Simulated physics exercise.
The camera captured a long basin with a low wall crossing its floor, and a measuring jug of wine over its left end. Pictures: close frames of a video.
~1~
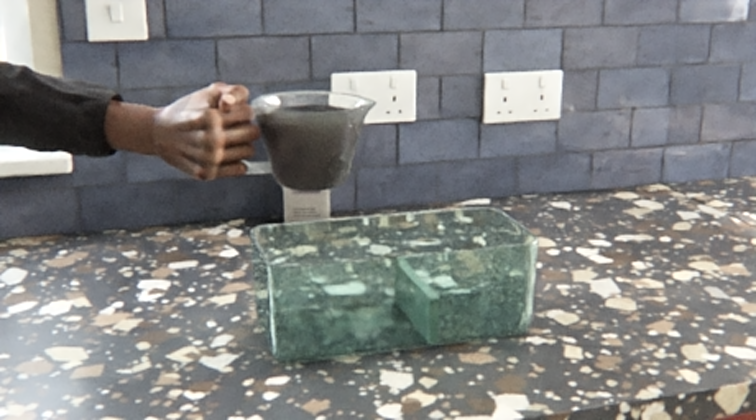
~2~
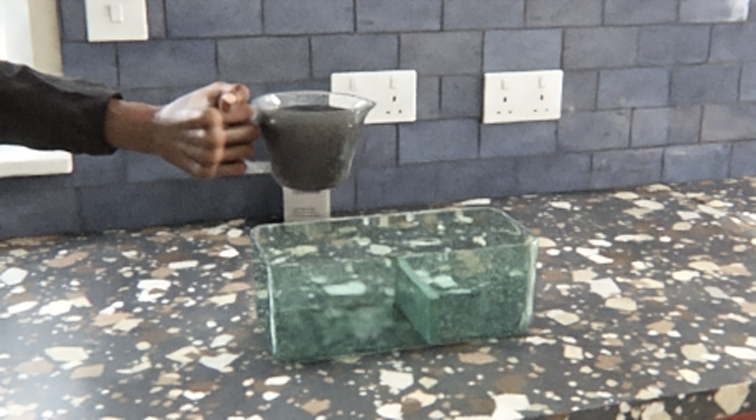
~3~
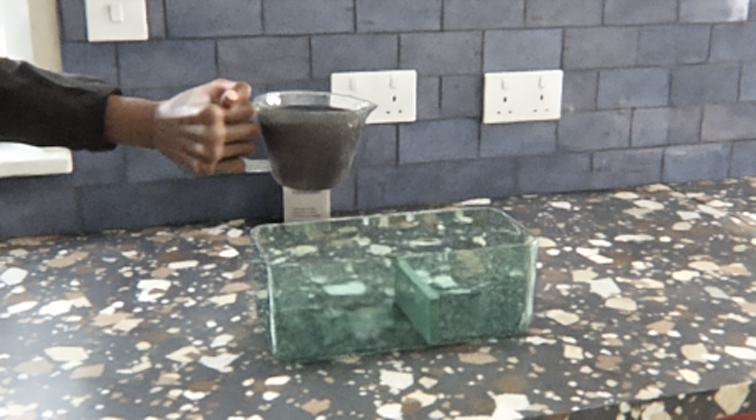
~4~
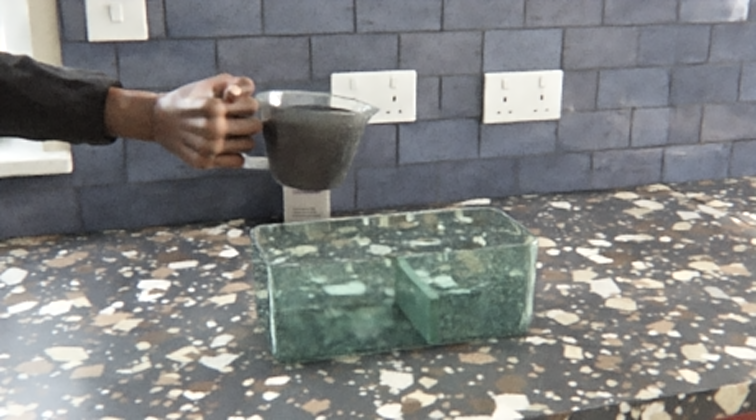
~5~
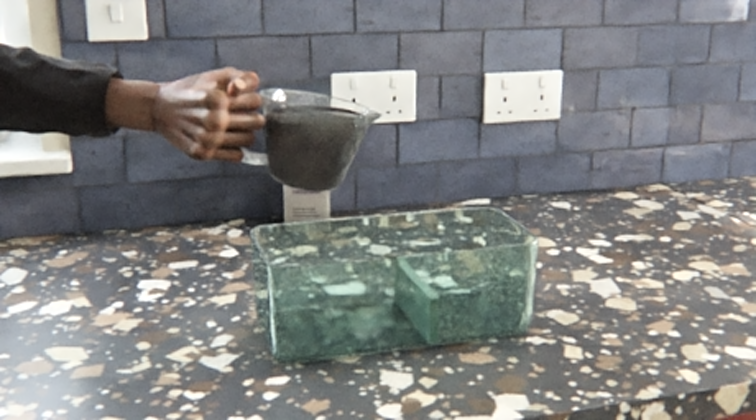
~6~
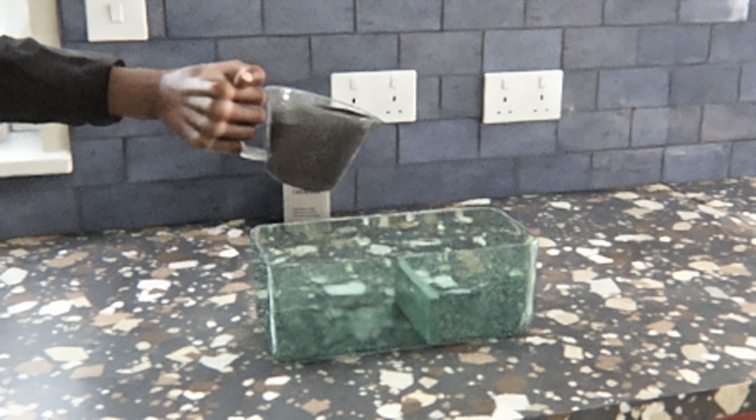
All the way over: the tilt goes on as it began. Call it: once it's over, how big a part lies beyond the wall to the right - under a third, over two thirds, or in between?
In between.
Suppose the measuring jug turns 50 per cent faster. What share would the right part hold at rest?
It comes to some 35 per cent.
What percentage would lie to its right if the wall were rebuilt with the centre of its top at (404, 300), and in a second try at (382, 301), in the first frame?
First try close to 70 percent, second try close to 85 percent.
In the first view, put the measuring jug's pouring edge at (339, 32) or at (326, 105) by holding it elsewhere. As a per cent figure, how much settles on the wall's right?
Close to 15 in a hundred, then close to 0 in a hundred.
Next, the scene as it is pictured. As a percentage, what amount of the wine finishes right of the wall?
Some 45 parts in a hundred.
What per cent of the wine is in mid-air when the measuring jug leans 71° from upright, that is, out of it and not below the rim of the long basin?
Around 25 in a hundred.
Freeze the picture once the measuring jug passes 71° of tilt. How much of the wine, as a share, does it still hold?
It still holds close to 55 per cent at that lean.
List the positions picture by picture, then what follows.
In the first picture, tilt 0°; pouring edge (376, 101); surface from (259, 117) to (360, 111); the long basin's rim runs from (259, 248) to (517, 225); the wall's top is at (415, 278).
In the second picture, tilt 1°; pouring edge (376, 101); surface from (259, 116) to (360, 111).
In the third picture, tilt 3°; pouring edge (377, 104); surface from (260, 115) to (361, 112).
In the fourth picture, tilt 6°; pouring edge (379, 108); surface from (262, 115) to (363, 113).
In the fifth picture, tilt 10°; pouring edge (381, 113); surface from (265, 115) to (367, 114).
In the sixth picture, tilt 16°; pouring edge (383, 120); surface from (267, 118) to (373, 115).
A moment on, the measuring jug is tipped part way and 53 per cent is still to pour, 3 is left of the wall and 19 right of it.
Next, the measuring jug is tipped on its side and 6 per cent is still to pour, 41 is left of the wall and 46 right of it.
Then the measuring jug is tipped right over and 0 per cent is still to pour, 53 is left of the wall and 46 right of it.
Later the measuring jug is tipped right over and 0 per cent is still to pour, 53 is left of the wall and 46 right of it.
At rest 53 per cent lies left of the wall, 46 right of it and 1 outside.
